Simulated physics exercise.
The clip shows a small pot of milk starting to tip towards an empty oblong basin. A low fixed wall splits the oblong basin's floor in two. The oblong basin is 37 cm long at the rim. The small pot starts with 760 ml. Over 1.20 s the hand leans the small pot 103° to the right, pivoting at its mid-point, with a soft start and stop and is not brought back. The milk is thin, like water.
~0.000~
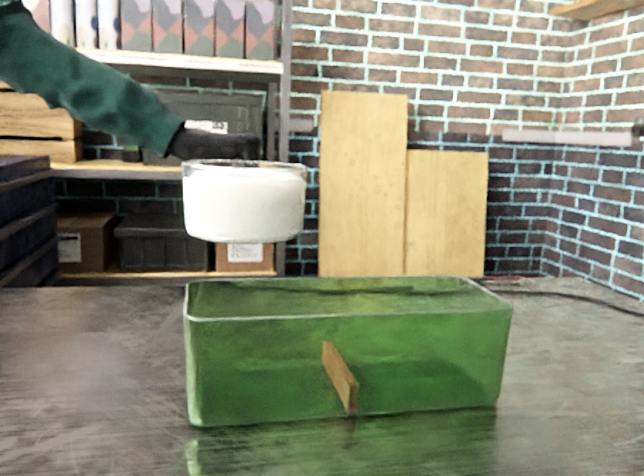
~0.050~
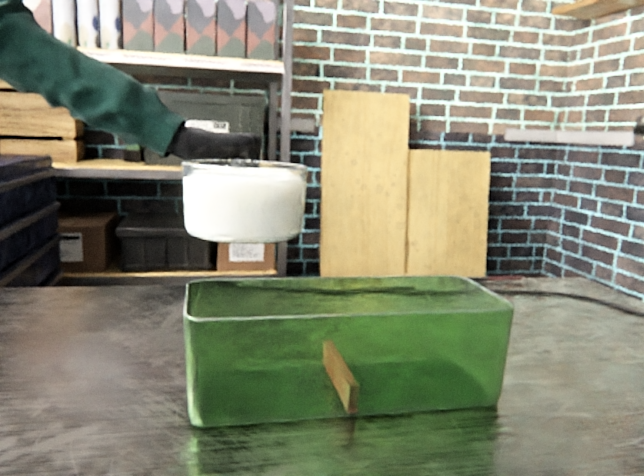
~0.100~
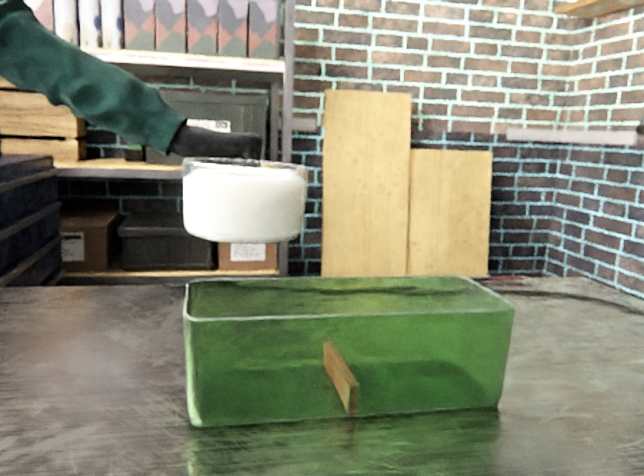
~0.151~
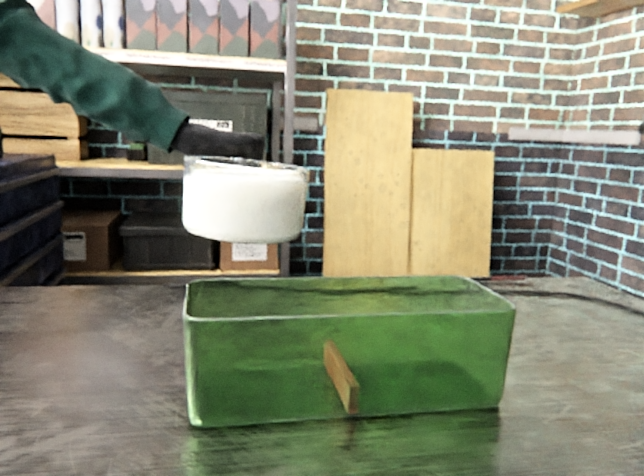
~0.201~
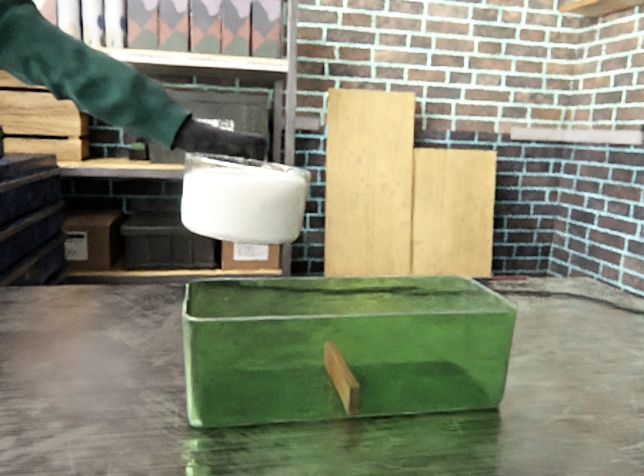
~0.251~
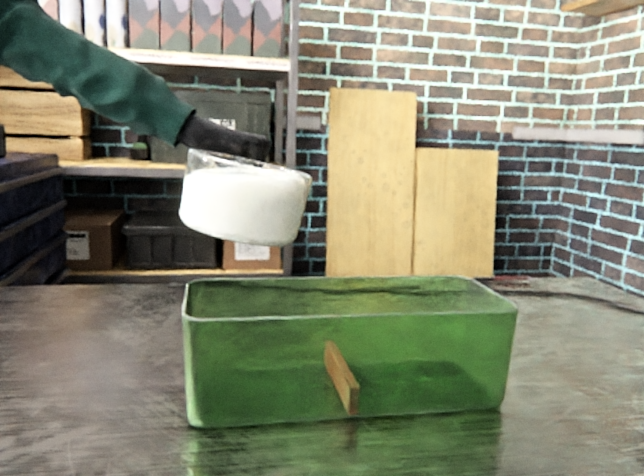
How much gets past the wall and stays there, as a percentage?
Roughly 61 per cent is past the wall.
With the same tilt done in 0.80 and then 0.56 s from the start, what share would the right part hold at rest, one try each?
First 60, then 55 per cent.
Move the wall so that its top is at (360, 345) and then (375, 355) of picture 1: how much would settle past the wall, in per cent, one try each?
First 35, then 10 per cent.
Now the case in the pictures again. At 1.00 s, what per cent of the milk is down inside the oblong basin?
Near 80 in a hundred.
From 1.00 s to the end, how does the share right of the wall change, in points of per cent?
It goes down by about 3.
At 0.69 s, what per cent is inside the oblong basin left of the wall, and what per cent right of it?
Some 2 per cent left and 12 right.
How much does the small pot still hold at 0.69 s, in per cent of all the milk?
About 60 per cent.
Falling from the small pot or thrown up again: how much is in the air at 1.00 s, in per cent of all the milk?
About 8 per cent.
By 0.69 s the tilt is 63° and 61 per cent is still to pour, 2 is left of the wall and 12 right of it.
By 1.00 s the tilt is 96° and 13 per cent is still to pour, 15 is left of the wall and 64 right of it.
By 1.34 s the tilt is 103° and 1 per cent is still to pour, 31 is left of the wall and 67 right of it.
By 1.70 s the tilt is 103° and 0 per cent is still to pour, 38 is left of the wall and 61 right of it.
At rest 38 per cent lies left of the wall, 61 right of it and 0 outside.
